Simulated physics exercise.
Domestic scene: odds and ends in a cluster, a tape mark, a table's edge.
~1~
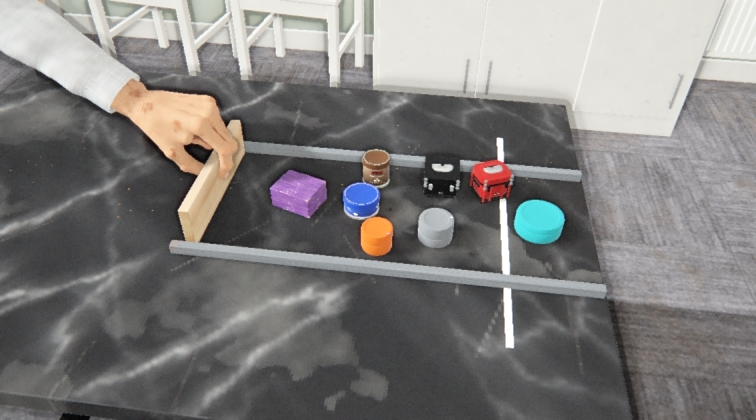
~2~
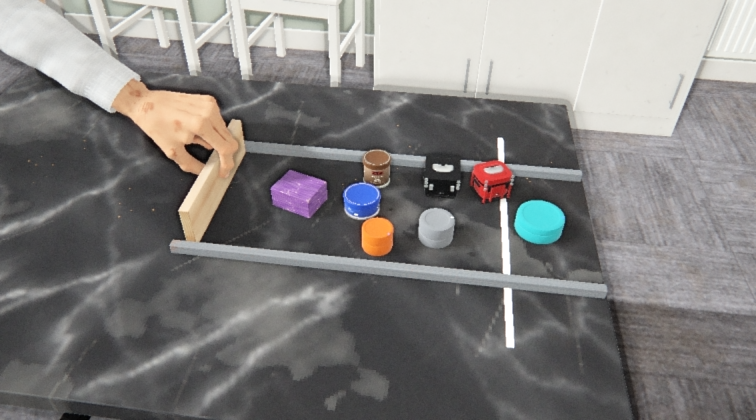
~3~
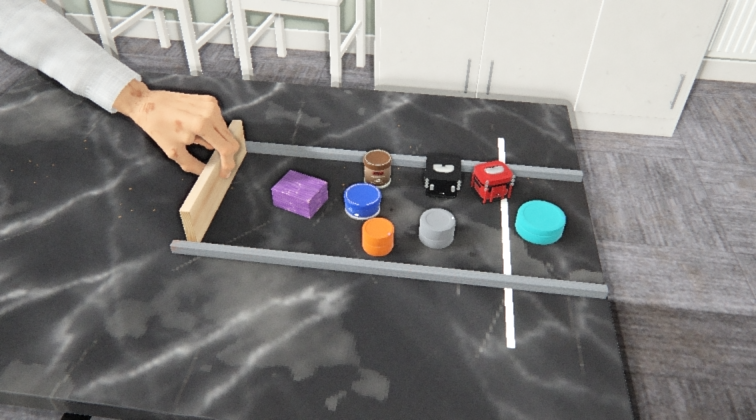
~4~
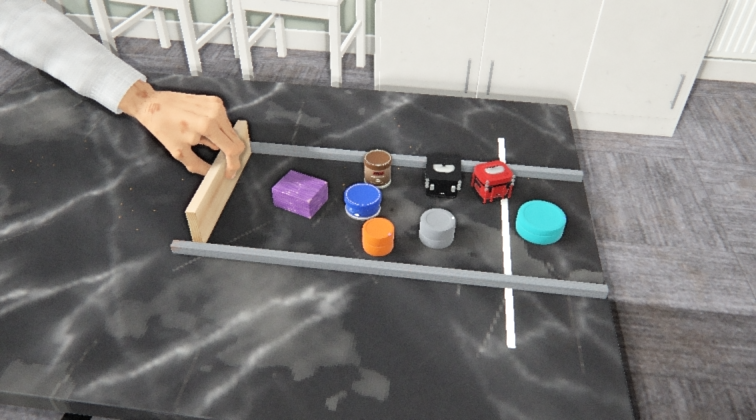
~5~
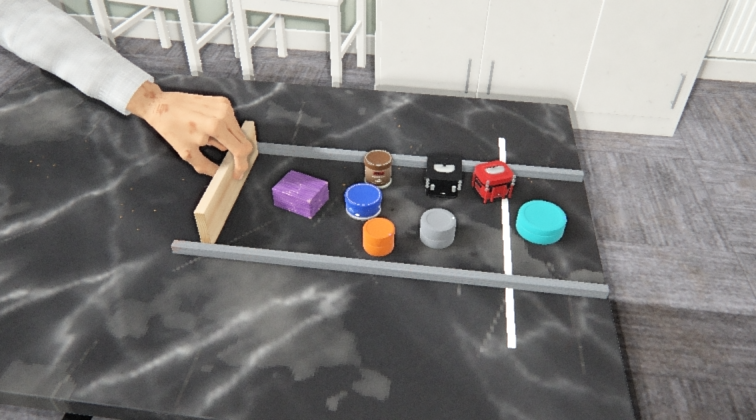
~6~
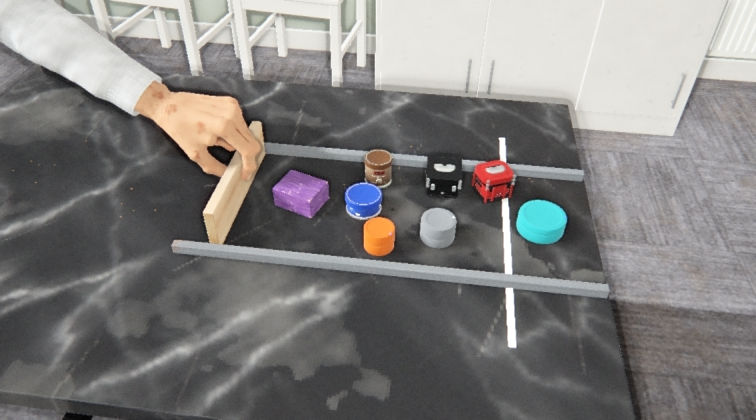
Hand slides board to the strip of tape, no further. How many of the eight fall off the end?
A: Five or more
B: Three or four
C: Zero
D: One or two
The answer is D.
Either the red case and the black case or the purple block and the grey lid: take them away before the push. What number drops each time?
First try: 1 fallen; other try: 0.
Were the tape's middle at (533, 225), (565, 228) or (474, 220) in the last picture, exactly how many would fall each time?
So, one try after another, the floor gets 3, then 4, then 0.
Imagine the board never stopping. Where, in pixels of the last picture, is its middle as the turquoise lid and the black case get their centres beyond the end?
Points: About (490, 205) and about (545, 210).
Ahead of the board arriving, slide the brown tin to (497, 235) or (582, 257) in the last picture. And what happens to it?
Well, the first time it hangs in there and the second time it hangs in there.
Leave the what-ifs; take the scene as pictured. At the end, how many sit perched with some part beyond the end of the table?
The total would be 1.
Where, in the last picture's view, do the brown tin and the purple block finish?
I'd say approximately (520, 180) and then (529, 210).
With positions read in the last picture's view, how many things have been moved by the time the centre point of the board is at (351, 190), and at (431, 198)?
Moved so far: 2, later 7.
A little later, none off yet; turquoise lid at rest near (541, 221); red case at rest near (493, 181); black case at rest near (444, 177).
Next, none off yet; turquoise lid at rest near (541, 221); red case moving near (504, 182); black case shifted about its own width near (468, 179).
When it is over, the number that fall off is one or two; down, turquoise lid.
